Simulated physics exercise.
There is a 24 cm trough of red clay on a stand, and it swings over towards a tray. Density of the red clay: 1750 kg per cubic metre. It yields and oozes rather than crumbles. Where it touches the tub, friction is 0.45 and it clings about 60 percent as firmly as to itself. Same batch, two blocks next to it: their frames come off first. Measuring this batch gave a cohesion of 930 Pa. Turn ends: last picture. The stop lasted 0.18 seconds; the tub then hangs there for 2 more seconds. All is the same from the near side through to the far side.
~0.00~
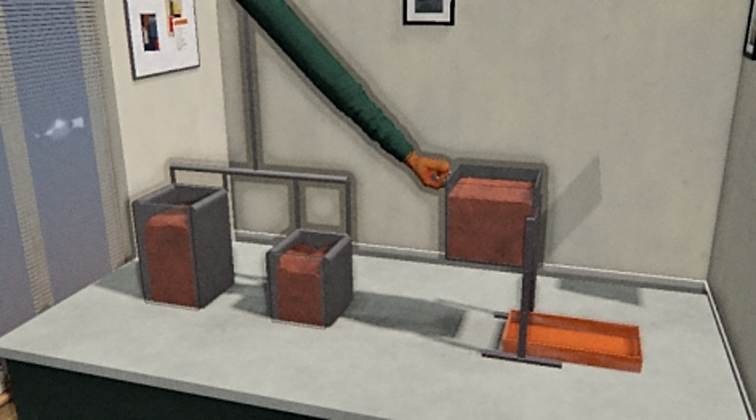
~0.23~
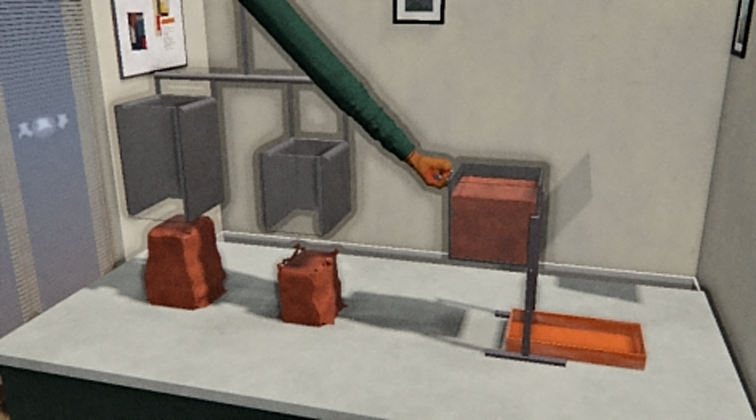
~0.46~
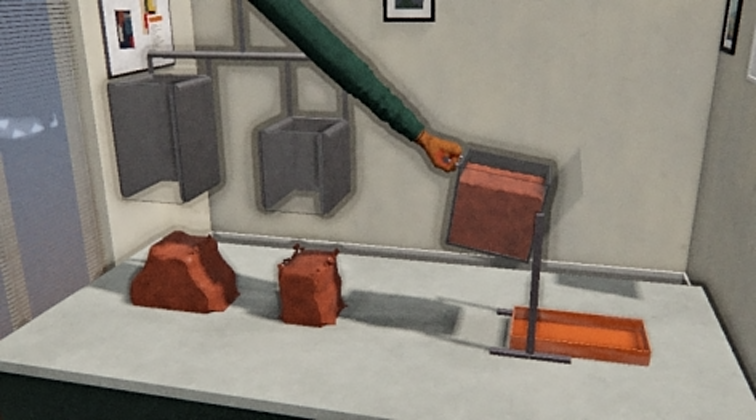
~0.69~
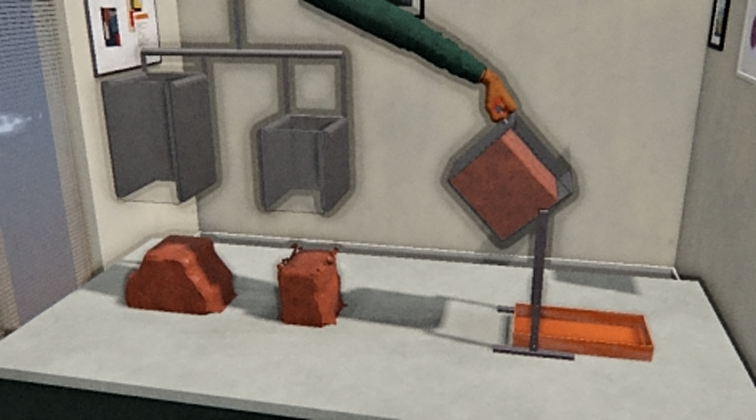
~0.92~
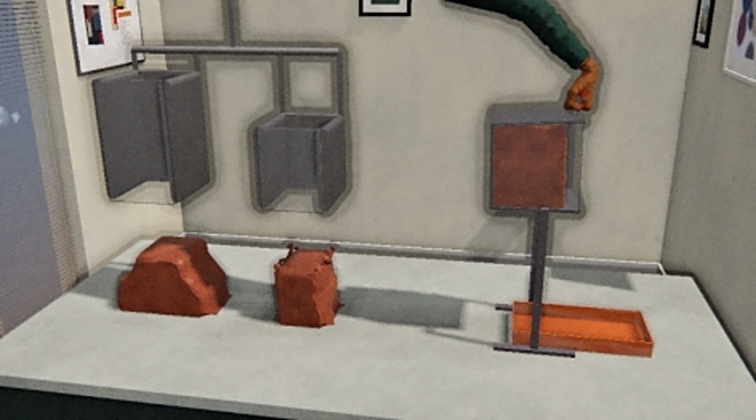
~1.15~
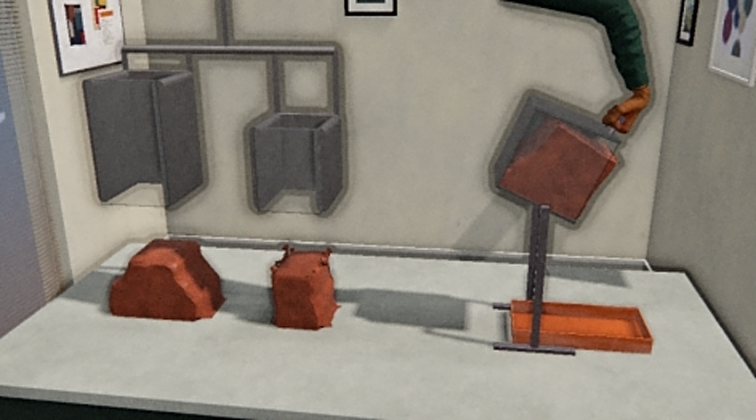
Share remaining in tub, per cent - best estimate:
Approx. 13 %.
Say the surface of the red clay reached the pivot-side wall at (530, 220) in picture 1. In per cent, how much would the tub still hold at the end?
About 12 %.
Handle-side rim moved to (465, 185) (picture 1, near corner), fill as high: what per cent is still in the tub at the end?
The tub would end up holding some 8 % of it.
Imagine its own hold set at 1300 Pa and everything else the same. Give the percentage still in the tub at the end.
14 %.
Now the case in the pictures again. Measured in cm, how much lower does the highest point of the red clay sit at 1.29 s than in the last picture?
I reckon it's close to 11 cm.
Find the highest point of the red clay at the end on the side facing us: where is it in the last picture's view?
Close to pixel (515, 171).
By 1.29 s, the tub is at 113 degrees and holds 56 %.
By 1.46 s, the tub is at 113 degrees and holds 30 %.
By 1.63 s, the tub is at 113 degrees and holds 14 %.
By 1.80 s, the tub is at 113 degrees and holds 13 %.
By 3.15 s, at the end, the tub is at 113 degrees and holds 13 %.
